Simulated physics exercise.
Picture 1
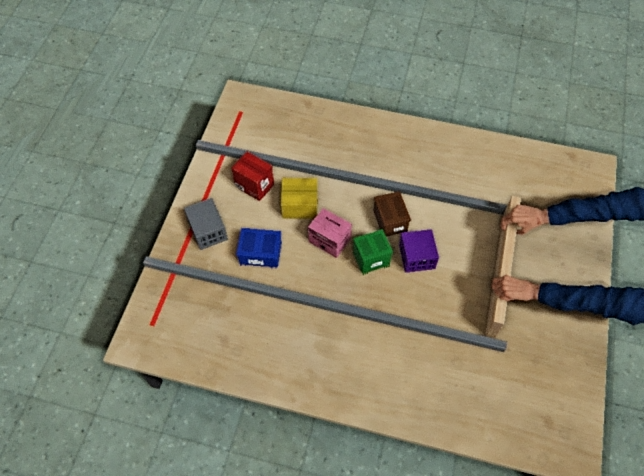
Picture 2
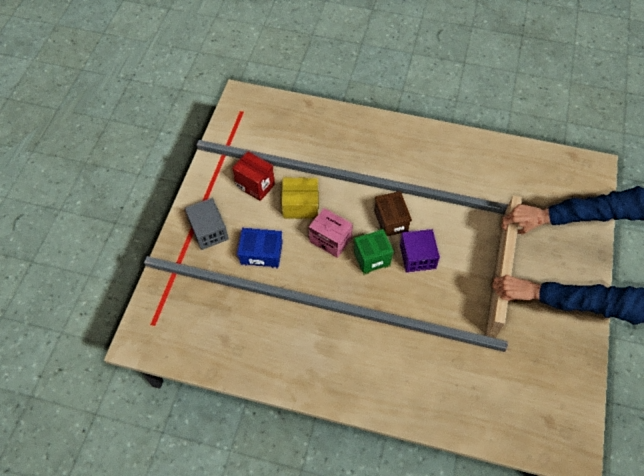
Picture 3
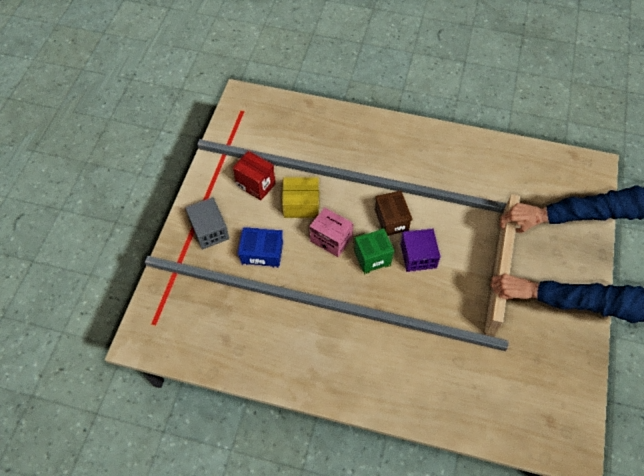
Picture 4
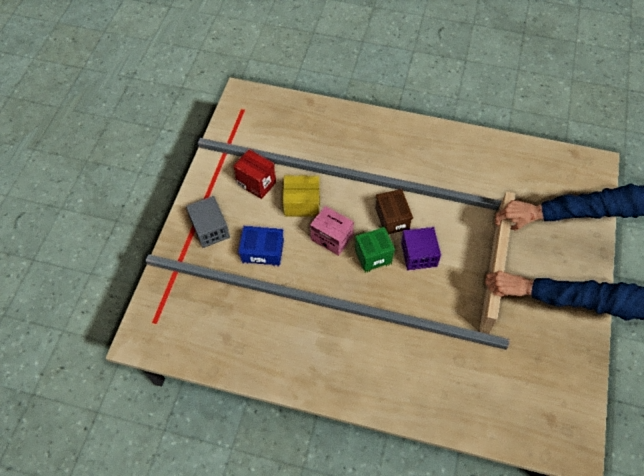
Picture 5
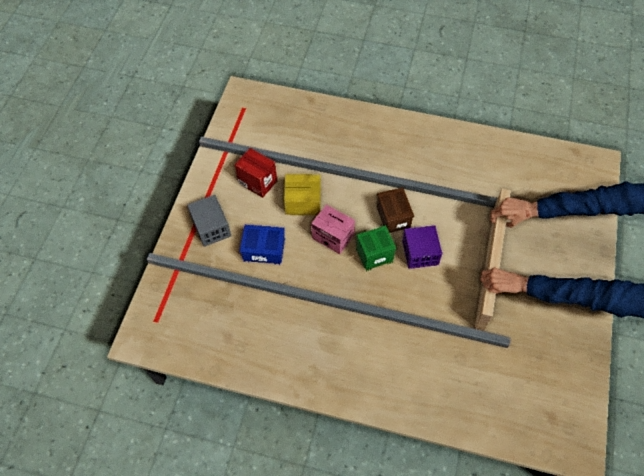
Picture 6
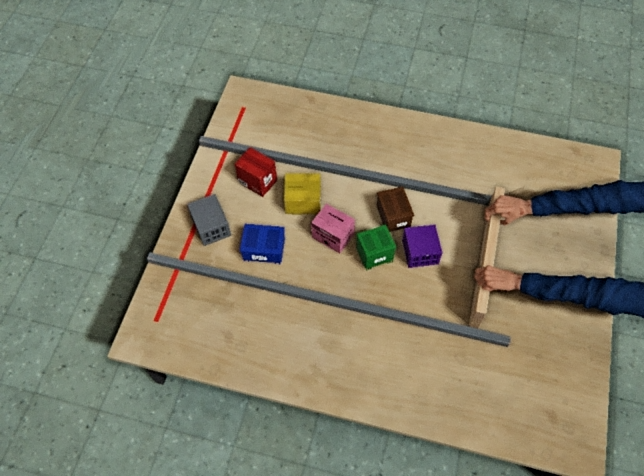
On a wooden tabletop above a tiled floor, two hands slide a wooden plank slightly left between two grey rails, while eight colourful blocks, including a grey one on a red line, stay in place ahead of it.
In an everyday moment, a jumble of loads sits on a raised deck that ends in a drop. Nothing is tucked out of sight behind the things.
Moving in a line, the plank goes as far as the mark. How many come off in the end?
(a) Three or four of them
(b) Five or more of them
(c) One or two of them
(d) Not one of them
Five or more of them.
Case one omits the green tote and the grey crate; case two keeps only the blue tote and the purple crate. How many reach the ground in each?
First 3, then 3.
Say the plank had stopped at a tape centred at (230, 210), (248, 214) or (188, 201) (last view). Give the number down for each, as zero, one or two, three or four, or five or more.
1 or 2; one to two; 5 or more.
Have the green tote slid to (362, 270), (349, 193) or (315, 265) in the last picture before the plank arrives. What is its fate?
At the three spots, the green tote keeps its place, tips over and keeps its place.
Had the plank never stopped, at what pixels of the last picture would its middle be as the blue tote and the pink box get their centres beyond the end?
The blue tote gives roughly (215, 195), the pink box roughly (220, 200).
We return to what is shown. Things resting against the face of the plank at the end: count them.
That number would be 3.
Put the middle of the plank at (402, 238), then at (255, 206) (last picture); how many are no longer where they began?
At the first spot 3, then 8.
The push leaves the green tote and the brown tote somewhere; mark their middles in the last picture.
The green tote settles near (178, 223); as for the brown tote, near (204, 161).
Soon after, none off yet; grey crate at rest near (209, 220); red parcel at rest near (256, 172); blue tote at rest near (263, 244).
Then, none off yet; grey crate at rest near (209, 220); red parcel moving near (255, 172); blue tote moved a little near (242, 245).
Further on, none off yet; grey crate moved about its own width near (174, 212); red parcel moved well along near (192, 157); blue tote moved well along near (192, 238).
At rest, the number that fall off is five or more; fallen, pink box, yellow box, blue tote, red parcel and grey crate.
